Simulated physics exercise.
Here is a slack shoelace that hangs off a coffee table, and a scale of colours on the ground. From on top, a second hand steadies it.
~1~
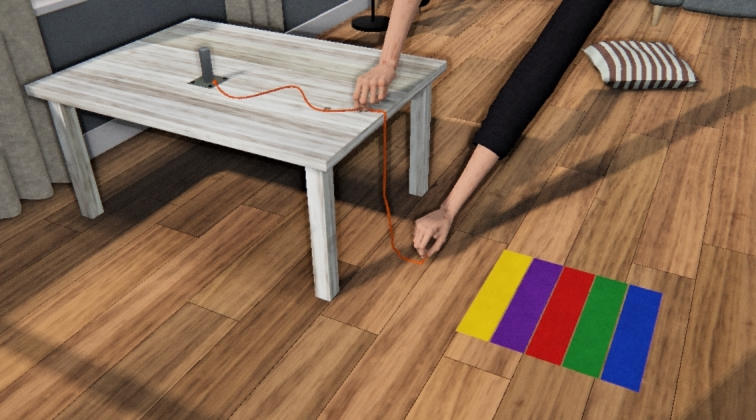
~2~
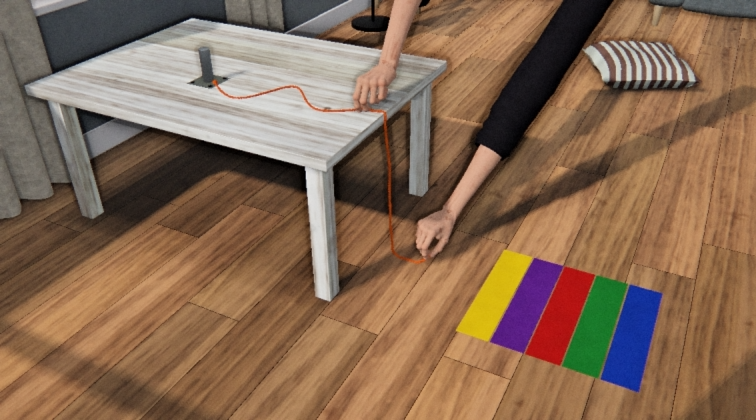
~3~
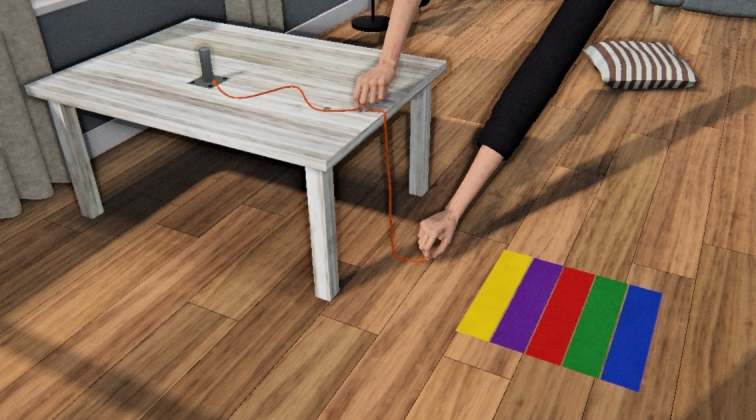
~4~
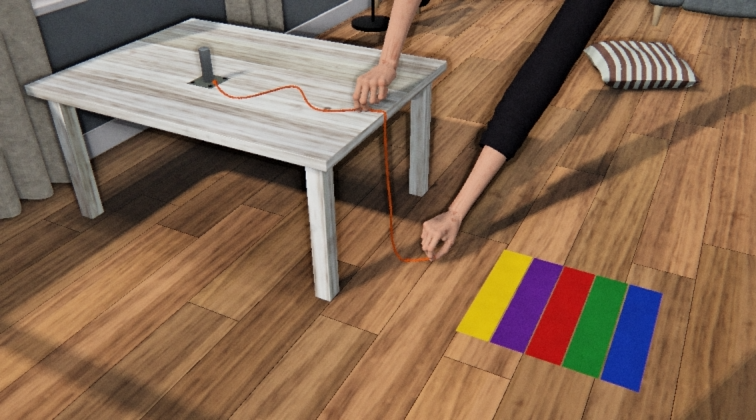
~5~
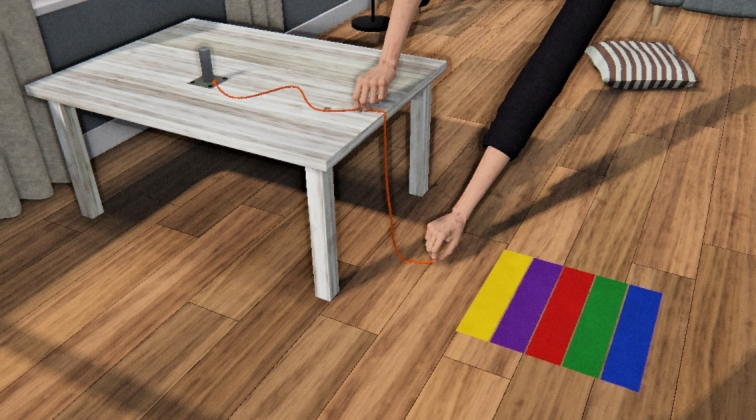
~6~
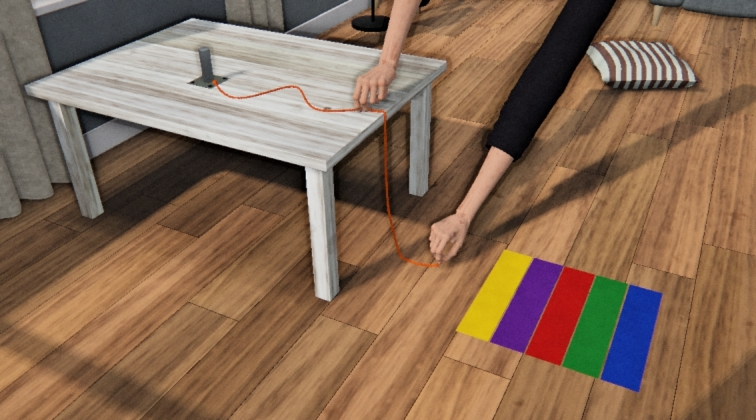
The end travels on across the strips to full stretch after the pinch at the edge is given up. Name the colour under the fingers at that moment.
Green.
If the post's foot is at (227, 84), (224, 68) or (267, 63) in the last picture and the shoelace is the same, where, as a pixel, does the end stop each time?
Going through the tries, you get (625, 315), then (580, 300), then (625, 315).
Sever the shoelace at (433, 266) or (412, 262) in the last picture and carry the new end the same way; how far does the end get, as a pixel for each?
Near (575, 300) and (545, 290).
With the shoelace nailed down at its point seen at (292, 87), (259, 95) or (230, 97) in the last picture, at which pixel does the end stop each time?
(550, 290), (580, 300) and (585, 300).
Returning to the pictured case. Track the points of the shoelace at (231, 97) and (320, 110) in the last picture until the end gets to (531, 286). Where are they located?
You'll see them at (255, 88) and then at (375, 112).
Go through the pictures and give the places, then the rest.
End (426, 255); yellow (481, 319); purple (515, 330); red (550, 341); green (586, 353); blue (625, 366), in the first picture.
End (429, 256); shoelace through (224, 93) (283, 88) (316, 109) (385, 118) (389, 184) (392, 246), in the second picture.
End (431, 256), in the third picture.
End (435, 257); shoelace through (224, 93) (283, 88) (316, 109) (385, 118) (388, 184) (394, 246), in the fourth picture.
End (439, 259), in the fifth picture.
End (443, 260); shoelace through (224, 93) (283, 88) (316, 109) (385, 118) (386, 183) (397, 246), in the sixth picture.
Soon after, end near (531, 286); over purple.
Then, end near (574, 299); over red.
At full stretch, end near (600, 306); over green. The end stops over the green strip.
